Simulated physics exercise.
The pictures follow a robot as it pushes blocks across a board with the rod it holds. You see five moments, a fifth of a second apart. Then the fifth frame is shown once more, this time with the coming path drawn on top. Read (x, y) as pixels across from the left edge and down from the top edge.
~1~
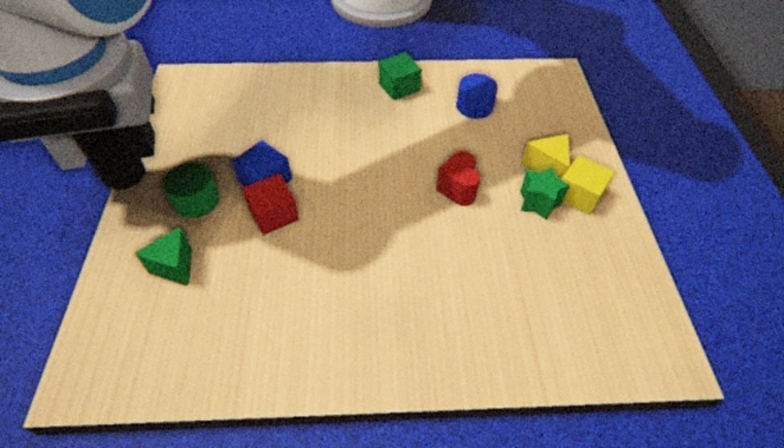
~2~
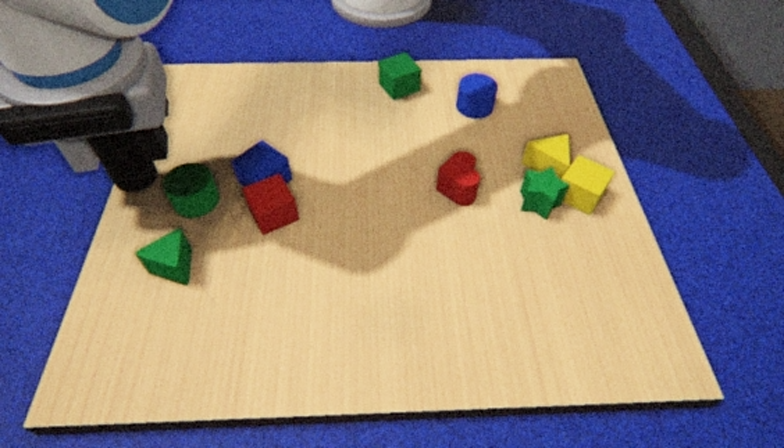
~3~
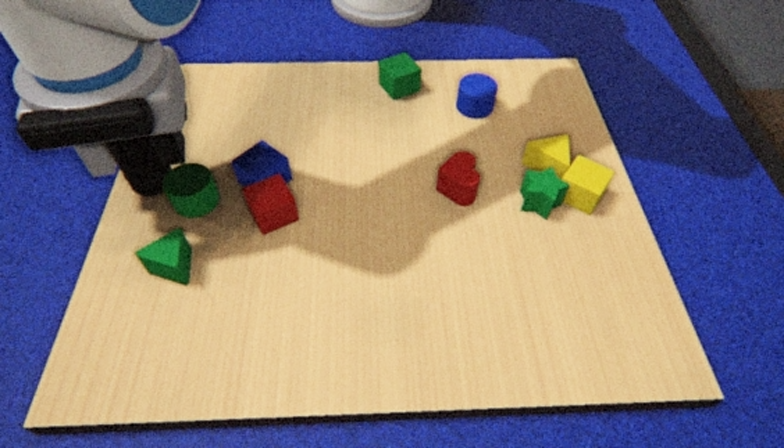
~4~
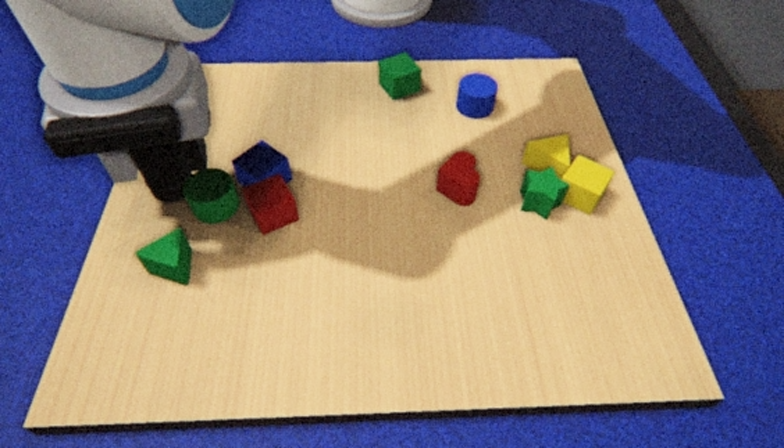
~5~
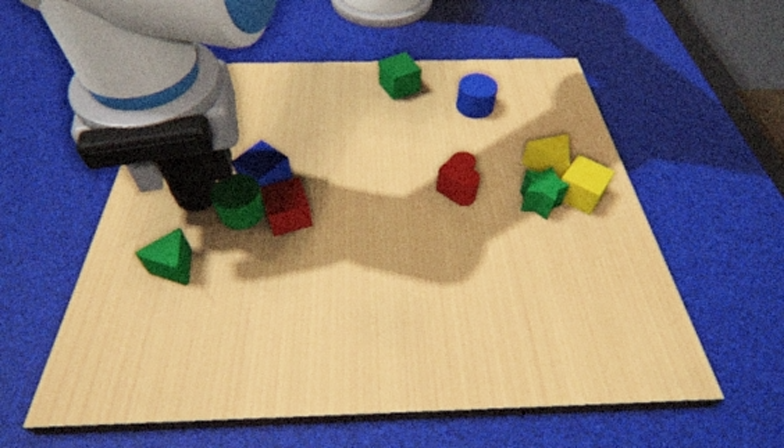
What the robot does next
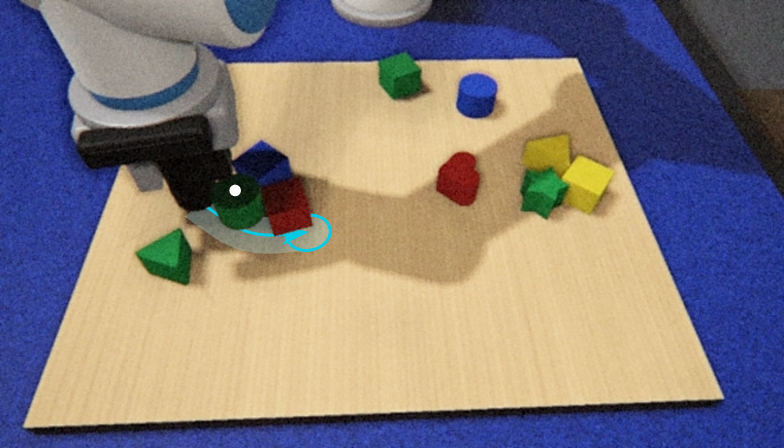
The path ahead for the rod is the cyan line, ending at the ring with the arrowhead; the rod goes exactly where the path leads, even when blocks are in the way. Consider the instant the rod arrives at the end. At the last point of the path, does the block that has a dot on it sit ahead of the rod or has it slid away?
The block that has a dot on it is leading.
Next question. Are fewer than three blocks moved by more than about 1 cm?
Yes
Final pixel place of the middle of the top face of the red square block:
The answer is (387, 181).
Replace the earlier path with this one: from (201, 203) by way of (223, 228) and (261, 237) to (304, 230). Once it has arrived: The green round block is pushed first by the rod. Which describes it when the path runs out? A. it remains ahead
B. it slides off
(A)
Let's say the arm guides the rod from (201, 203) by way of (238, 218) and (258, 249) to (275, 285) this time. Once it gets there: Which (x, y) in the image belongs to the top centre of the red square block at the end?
Around pixel (343, 196).
The line goes from (201, 203) via (230, 223) and (266, 235), ending at (308, 232); the dot is on the green round block.
On the path given first. One third of the way, rod (228, 216); green round block (270, 198); blue square block (264, 158), turned 15° anticlockwise; red square block (317, 195), turned 25° clockwise.
Two thirds of the way, rod (264, 228); green round block (307, 205); blue square block (264, 158), turned 15° anticlockwise; red square block (350, 191).
At the end, rod (307, 225); green triangle unmoved; green round block (351, 202); blue square block (264, 158), turned 15° anticlockwise; red square block (387, 181), turned 25° anticlockwise.
